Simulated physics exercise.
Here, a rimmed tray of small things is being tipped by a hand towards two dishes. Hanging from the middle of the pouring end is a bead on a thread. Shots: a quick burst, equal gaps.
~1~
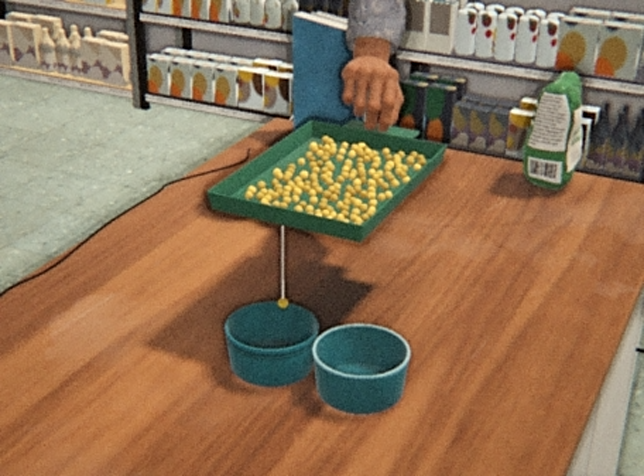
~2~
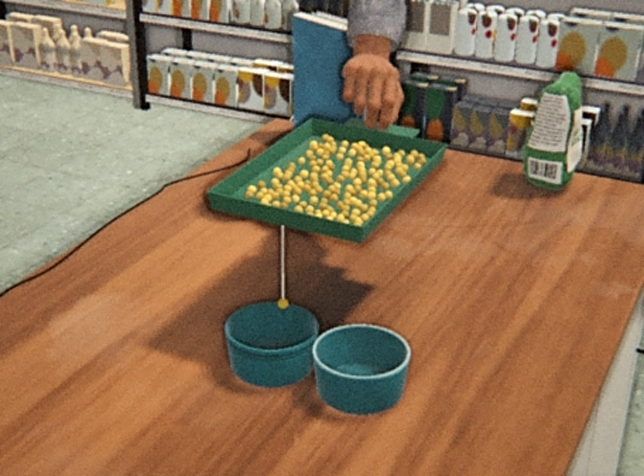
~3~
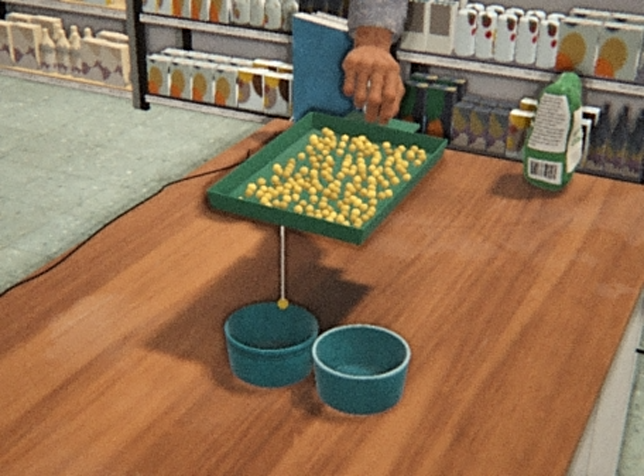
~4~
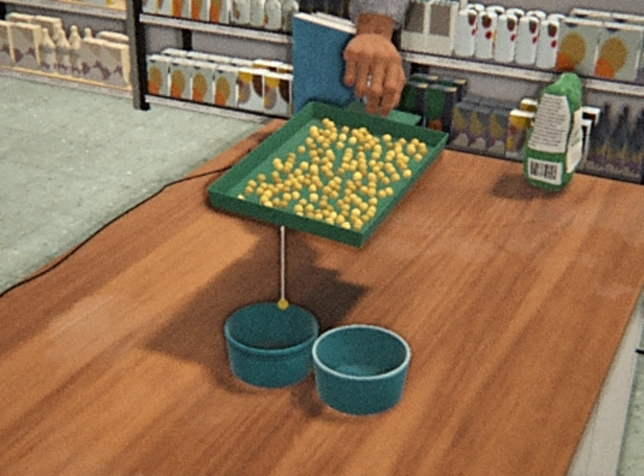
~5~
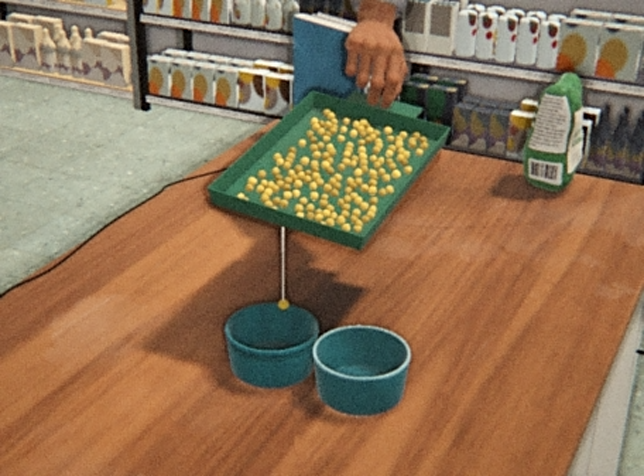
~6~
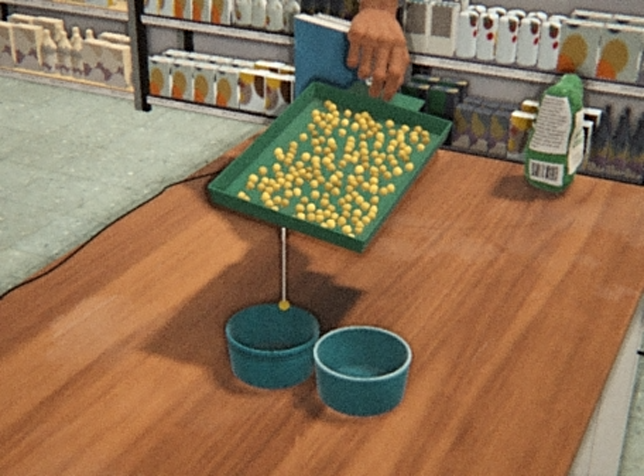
A hand raises the back of a green tray of yellow balls above two dishes.
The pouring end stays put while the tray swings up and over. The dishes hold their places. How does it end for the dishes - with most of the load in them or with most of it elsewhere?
The dishes catch most of the load.
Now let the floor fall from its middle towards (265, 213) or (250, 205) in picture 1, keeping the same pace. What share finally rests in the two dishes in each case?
First heading 30 %, second heading 20 %.
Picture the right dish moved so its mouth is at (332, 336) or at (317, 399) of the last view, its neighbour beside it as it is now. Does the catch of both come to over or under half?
Try 1: In excess of half; try 2: Not up to half.
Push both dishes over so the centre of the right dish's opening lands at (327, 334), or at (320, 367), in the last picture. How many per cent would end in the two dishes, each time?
Close to 80 in a hundred first, close to 20 in a hundred second.
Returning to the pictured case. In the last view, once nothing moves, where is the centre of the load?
Near pixel (350, 381).
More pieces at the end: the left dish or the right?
The one at right wins.
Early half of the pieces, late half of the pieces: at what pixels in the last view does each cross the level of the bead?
Near (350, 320) to start, and near (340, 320) afterwards.
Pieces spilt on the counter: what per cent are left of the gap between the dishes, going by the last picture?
That would be roughly 20 per cent.
Shortly afterwards, tray tipped steeply; the whole lot on the tray.
Next, tray tipped right over; all but a few on the tray; only a few in the right dish.
Some moments later, tray tipped past a quarter turn; the bulk in the right dish; a little in the left dish; a little outside both.
In the end, tray tipped past a quarter turn; the bulk in the right dish; a little in the left dish; a little outside both.
